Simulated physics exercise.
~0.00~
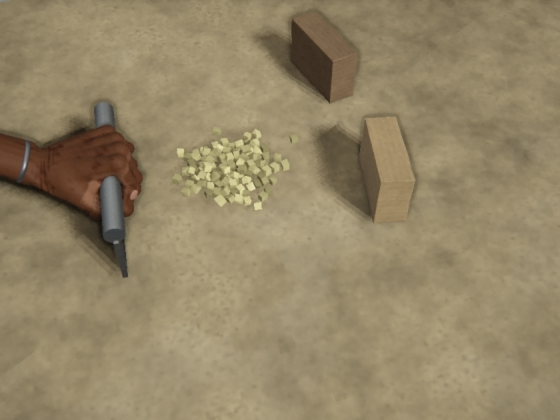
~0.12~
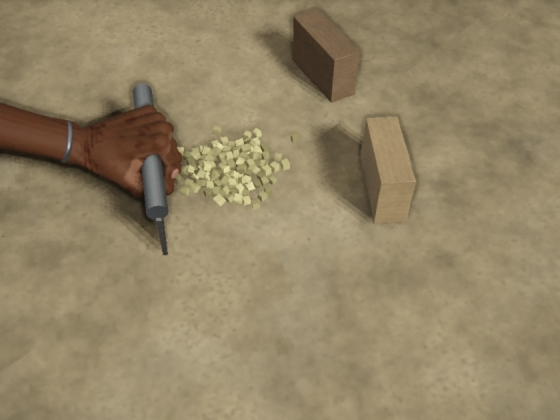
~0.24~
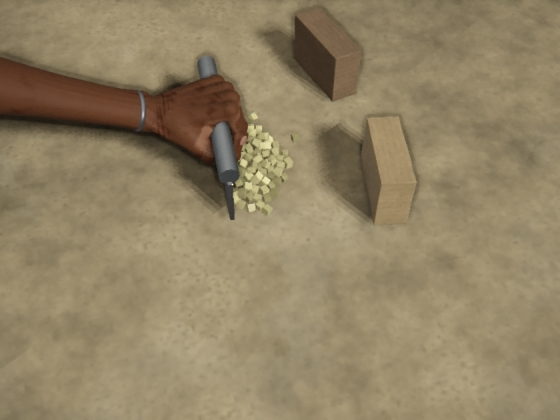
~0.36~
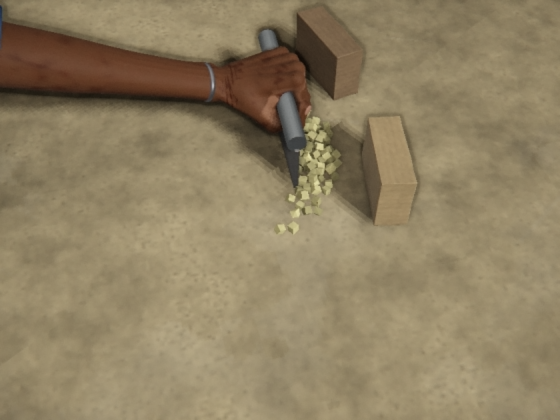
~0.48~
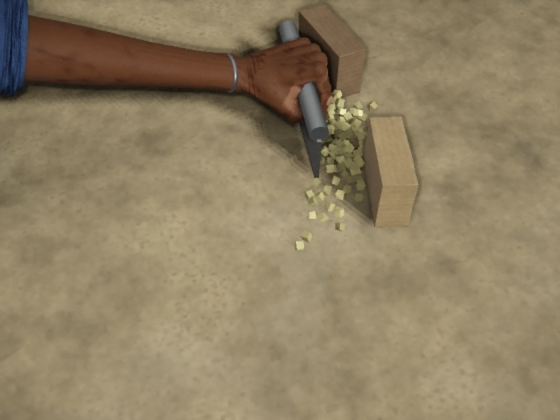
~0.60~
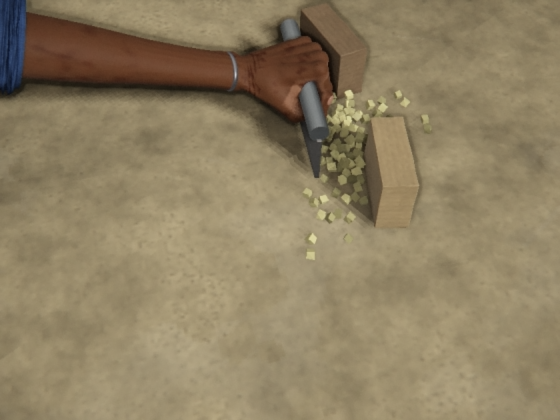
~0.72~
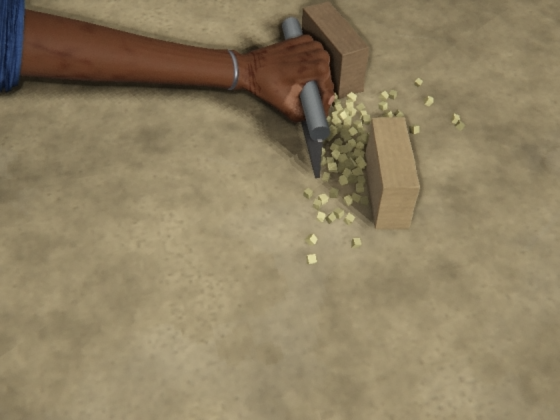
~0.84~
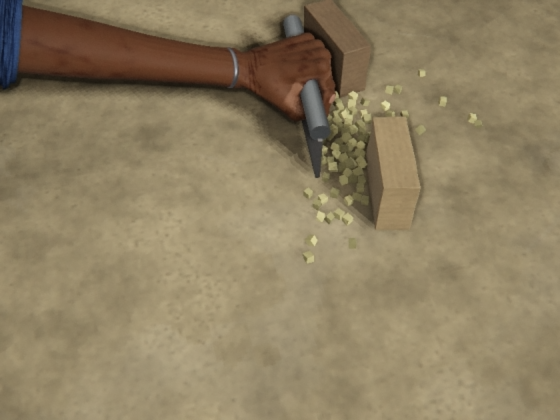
A hand sweeps potato cubes rightwards with a scraper, and most pile up before two blocks.
